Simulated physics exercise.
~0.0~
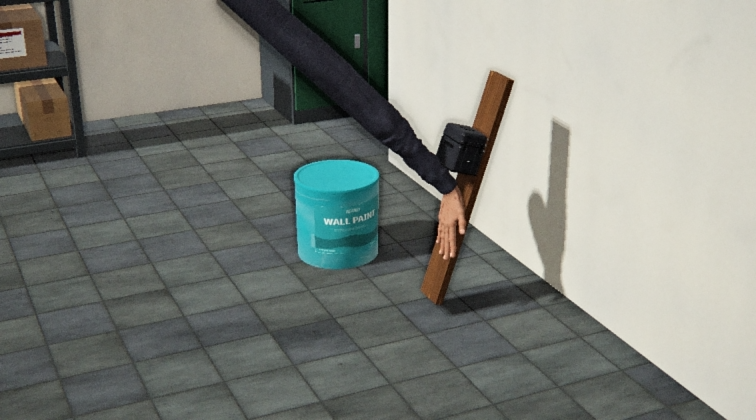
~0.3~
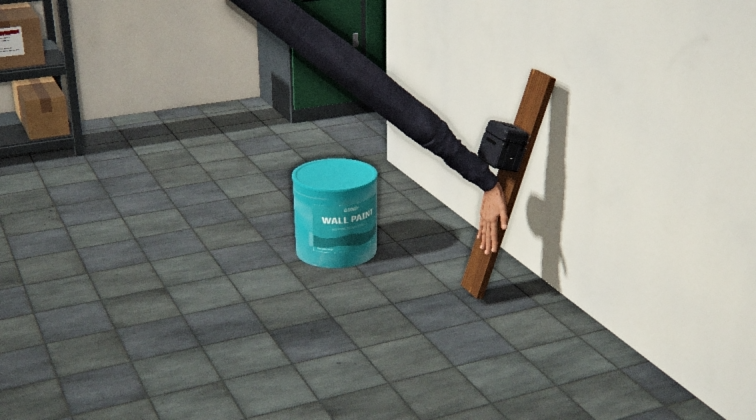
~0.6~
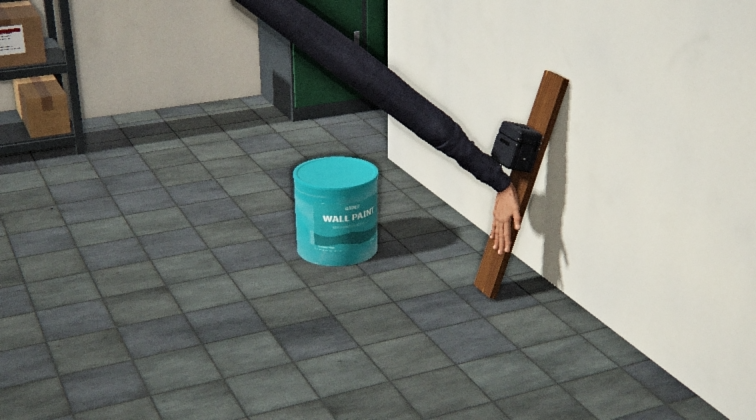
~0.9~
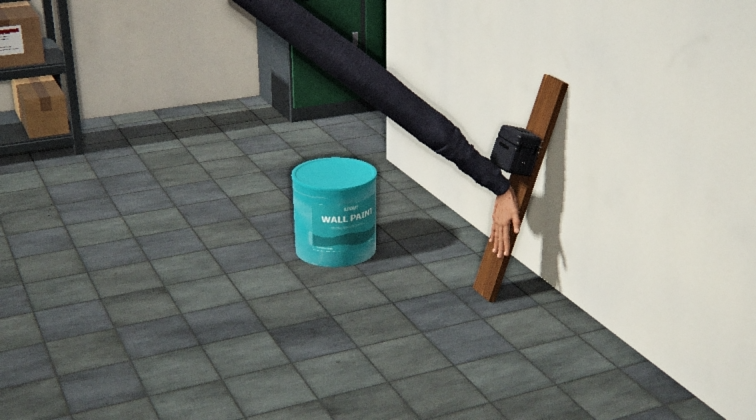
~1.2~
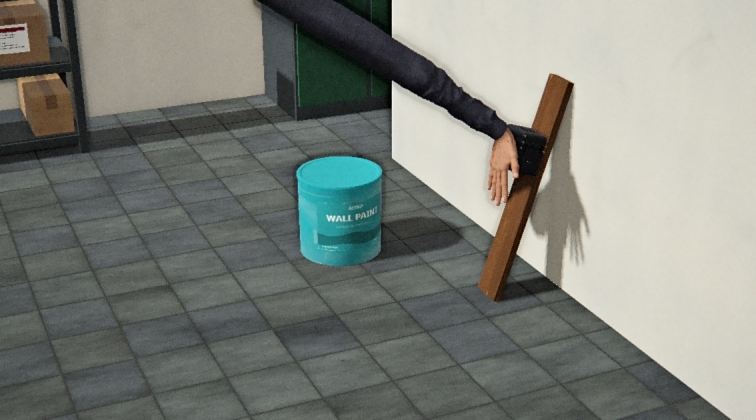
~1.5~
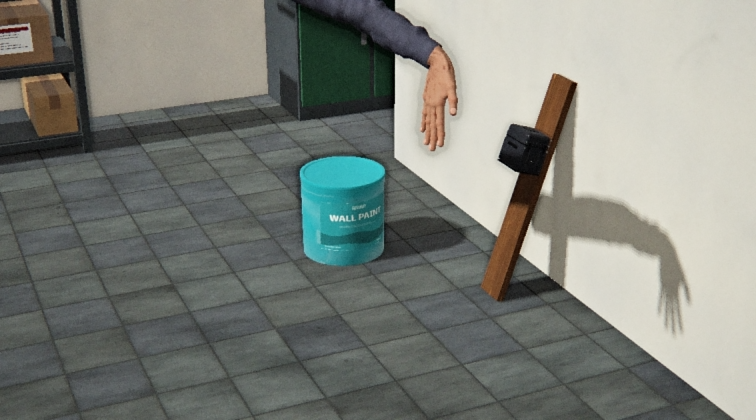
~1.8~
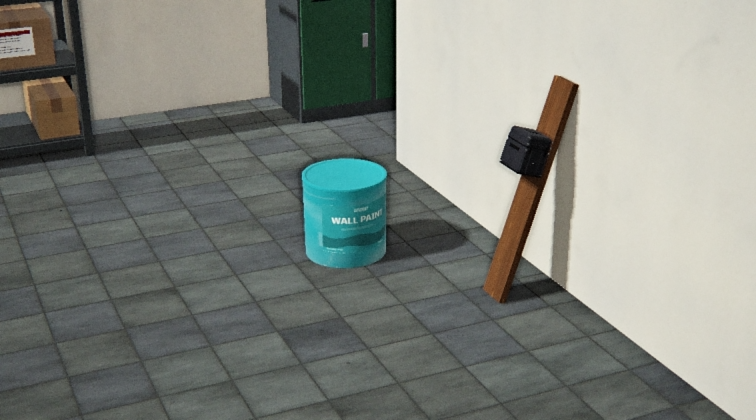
On a tiled floor beside a bare wall, a hand moved a brown plank with a dark box attached to the right, leaning it there near a still turquoise pail, then let go and drew away, and the plank stayed up.
